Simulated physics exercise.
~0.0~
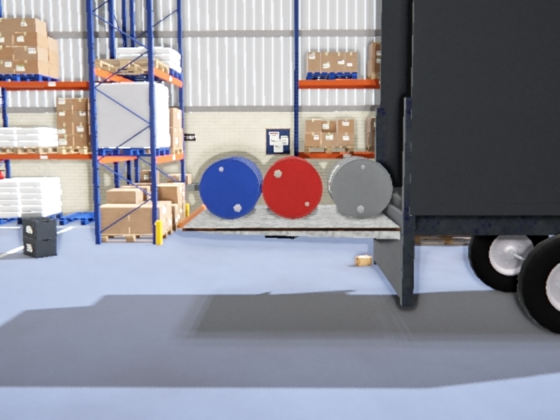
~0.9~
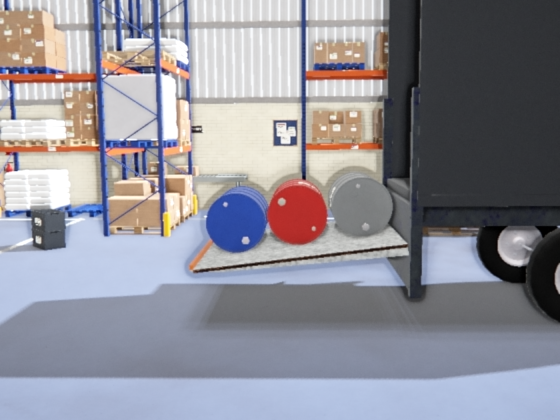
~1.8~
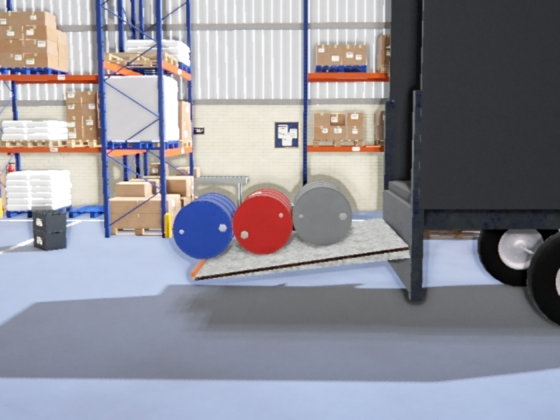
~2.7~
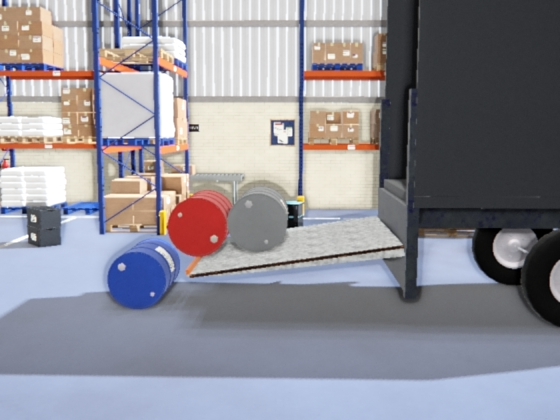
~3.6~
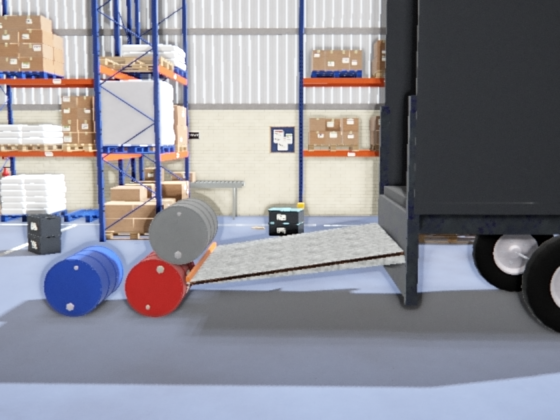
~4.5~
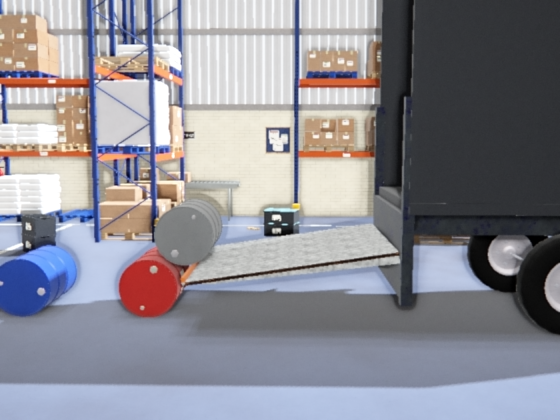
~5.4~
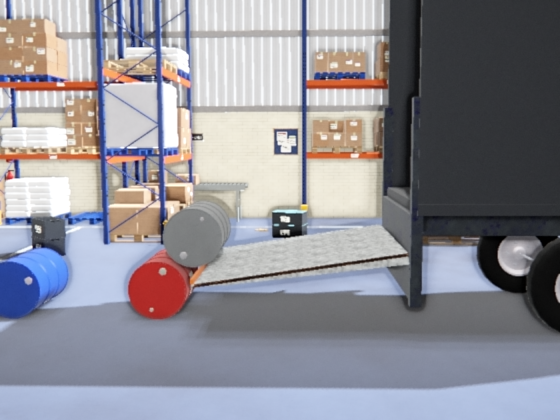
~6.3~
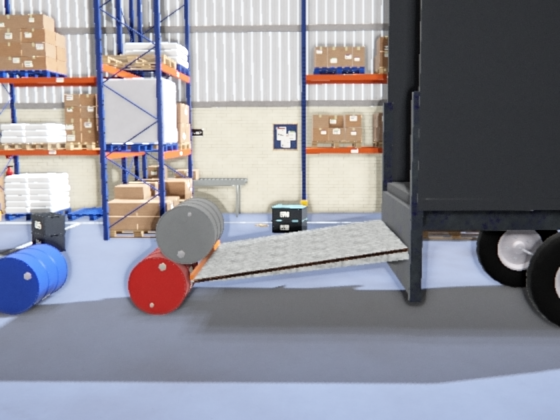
Blue, red and grey drums rolling left off a tilting truck tail lift, blue ending farthest left, grey resting against red.
